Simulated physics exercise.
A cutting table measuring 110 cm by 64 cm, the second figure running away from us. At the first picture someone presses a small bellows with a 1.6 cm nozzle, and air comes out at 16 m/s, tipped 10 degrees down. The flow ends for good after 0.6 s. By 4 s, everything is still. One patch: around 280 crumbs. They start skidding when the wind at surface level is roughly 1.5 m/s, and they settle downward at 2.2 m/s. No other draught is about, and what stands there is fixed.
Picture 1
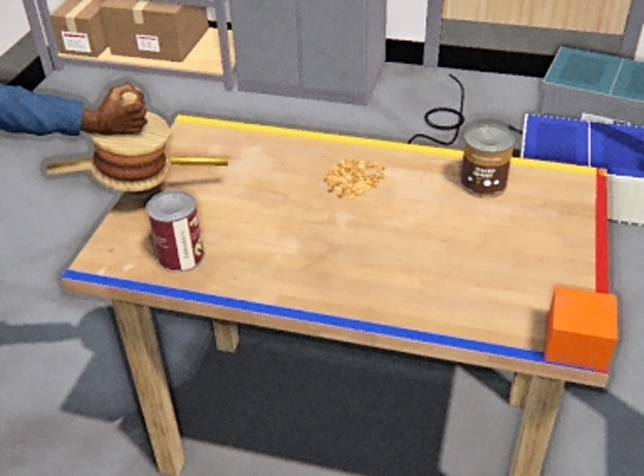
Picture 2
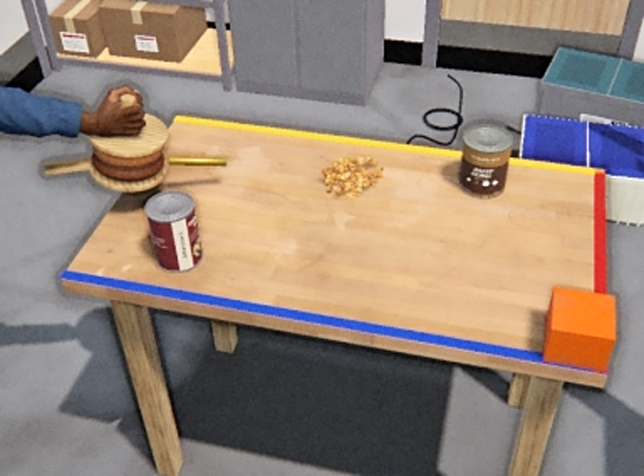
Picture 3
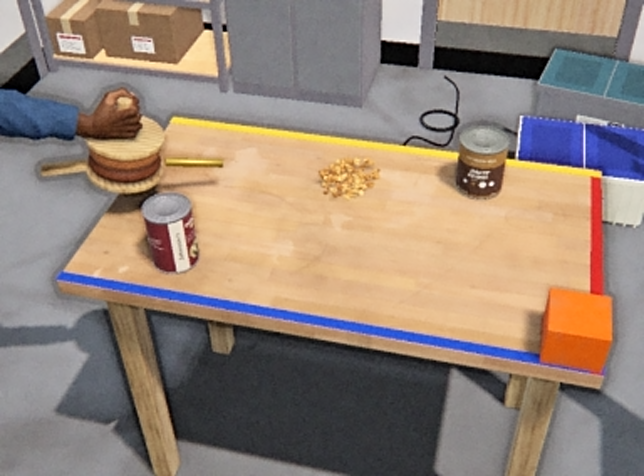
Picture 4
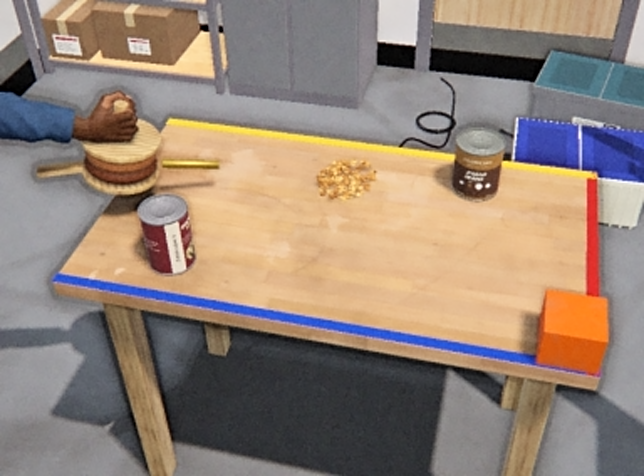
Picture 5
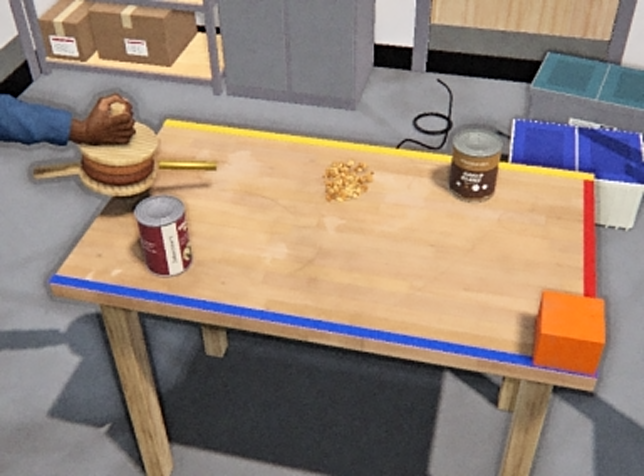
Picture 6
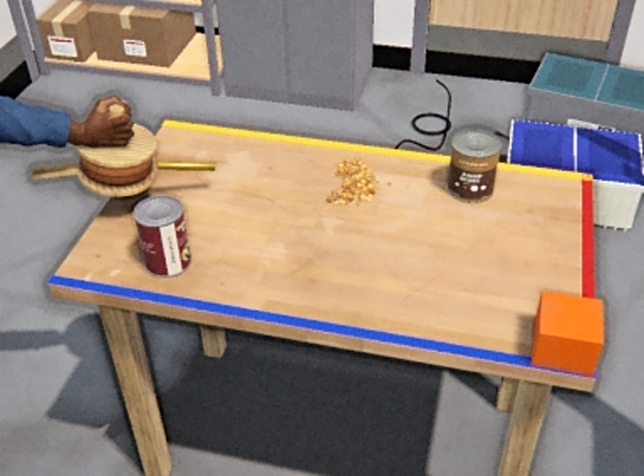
A hand in a blue sleeve grips a small round bellows at the left of a pale wooden table, seen from above in a grey-floored room. A red tin stands front left, a brown tin back right, an orange block at the front right corner, and golden crumbs between. The view drifts slightly, then the crumbs begin skidding a little rightward while all else stays put.
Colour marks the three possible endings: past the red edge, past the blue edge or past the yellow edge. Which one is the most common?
I would say yellow.
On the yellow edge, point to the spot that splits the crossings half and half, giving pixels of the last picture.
I'd say roughly (450, 157).
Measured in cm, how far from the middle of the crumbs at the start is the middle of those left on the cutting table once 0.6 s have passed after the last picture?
The centre sits some 30 cm from where it began.
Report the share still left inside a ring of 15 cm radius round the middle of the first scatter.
Share: Around 5 %.
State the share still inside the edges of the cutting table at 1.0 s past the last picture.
I'd put it near 60 per cent at that time.
Then, 0.6 s after the last picture, 0 % are over the red edge, 0 % over the blue edge and 42 % over the yellow edge; the middle of those left on the top is near (459, 205); 86 % are gone or lie where they will stay.
Then, 1.0 s after the last picture, 0 % are over the red edge, 0 % over the blue edge and 42 % over the yellow edge; the middle of those left on the top is near (459, 205); 100 % are gone or lie where they will stay.
Then, 2.0 s after the last picture, 0 % are over the red edge, 0 % over the blue edge and 42 % over the yellow edge; the middle of those left on the top is near (459, 205); 100 % are gone or lie where they will stay.
Then, 3.8 s after the last picture, at the end, 0 % are over the red edge, 0 % over the blue edge and 42 % over the yellow edge; the middle of those left on the top is near (459, 205).
